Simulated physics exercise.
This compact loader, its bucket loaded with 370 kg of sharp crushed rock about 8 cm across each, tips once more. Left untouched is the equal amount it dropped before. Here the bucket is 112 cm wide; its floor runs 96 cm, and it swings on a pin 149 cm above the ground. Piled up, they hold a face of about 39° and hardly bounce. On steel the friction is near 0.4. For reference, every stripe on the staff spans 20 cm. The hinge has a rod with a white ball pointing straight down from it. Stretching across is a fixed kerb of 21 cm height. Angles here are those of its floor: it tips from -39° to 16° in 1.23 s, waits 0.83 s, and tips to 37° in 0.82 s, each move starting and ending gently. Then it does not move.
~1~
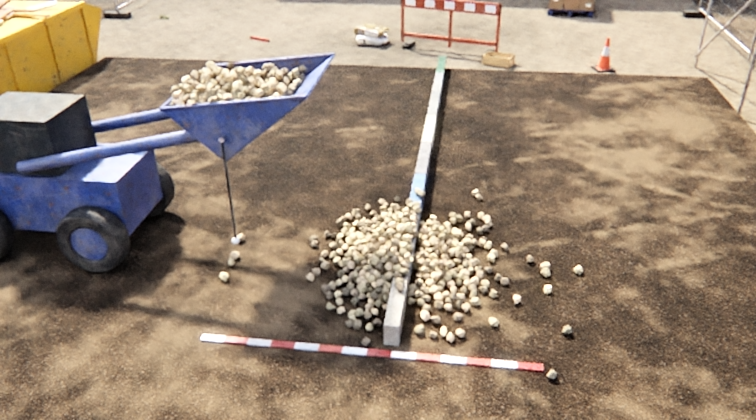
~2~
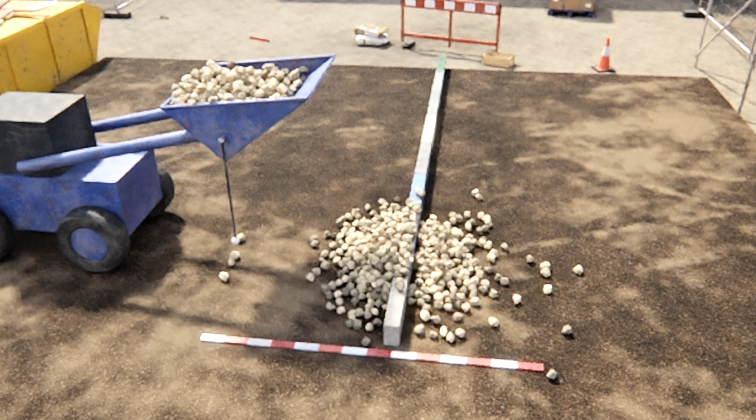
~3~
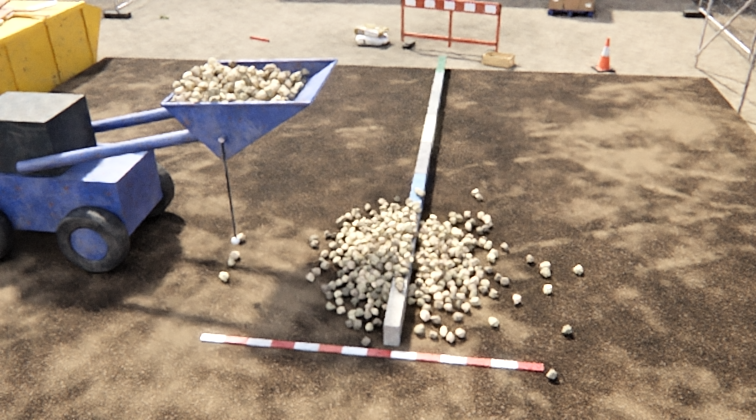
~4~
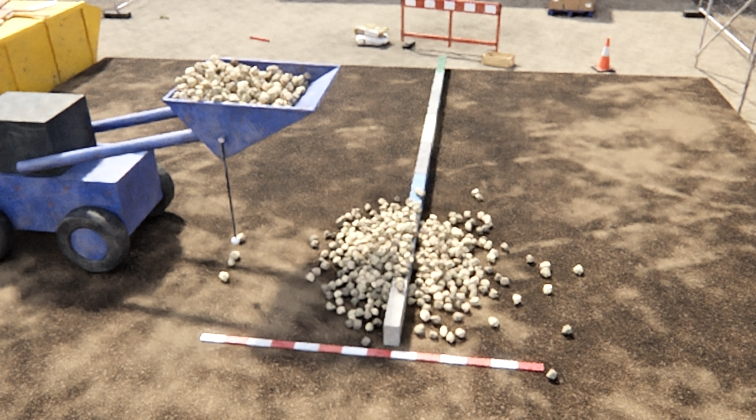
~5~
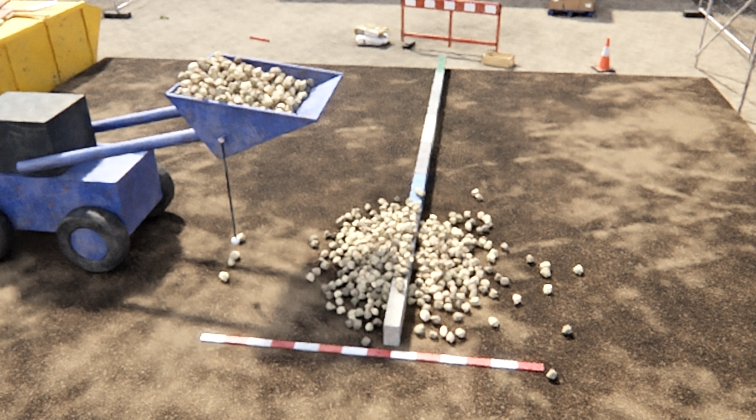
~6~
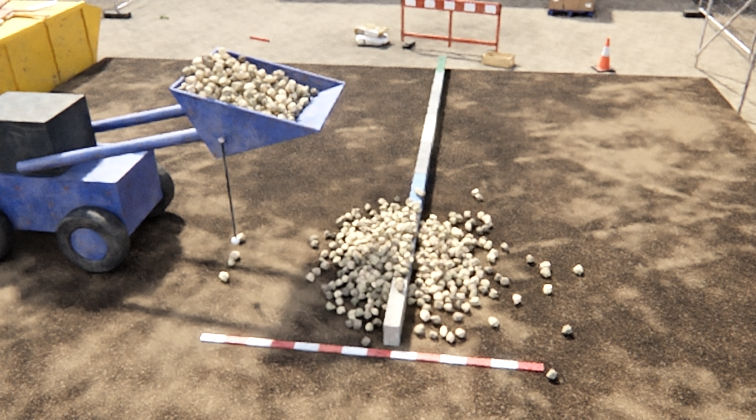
The clip opens on a blue loader at left, its raised bucket heaped with pale stones, beside a similar pile lying across a long kerb behind a red and white staff. The bucket barely moves at first, then tilts steadily, its right lip lowering while the stones stay inside and the pile remains still.
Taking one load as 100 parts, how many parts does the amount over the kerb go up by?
1 parts.
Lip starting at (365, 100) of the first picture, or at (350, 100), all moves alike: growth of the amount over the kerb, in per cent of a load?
Case one about 45 %, case two about 25 %.
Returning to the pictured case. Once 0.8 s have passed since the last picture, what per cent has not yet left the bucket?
Close to 100 in a hundred is still held.
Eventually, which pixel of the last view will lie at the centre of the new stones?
Their centre rests close to (350, 243).
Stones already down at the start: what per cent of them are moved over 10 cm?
I'd say roughly 0 per cent of them.
Then, 0.4 s after the last picture the floor is at 7°; in per cent of one load, 100 in the bucket, 64 on this side of the kerb, 36 over the kerb; the foremost stones are at (548, 293).
Then, 0.8 s after the last picture the floor is at 16°; in per cent of one load, 100 in the bucket, 65 on this side of the kerb, 36 over the kerb; the foremost stones are at (548, 293).
Then, 2.8 s after the last picture the floor is at 37°; in per cent of one load, 12 in the bucket, 152 on this side of the kerb, 36 over the kerb; the foremost stones are at (548, 293).
Then, 5.4 s after the last picture the floor is at 37°; in per cent of one load, 0 in the bucket, 164 on this side of the kerb, 36 over the kerb; the foremost stones are at (548, 293). Net gain over the kerb, 1.
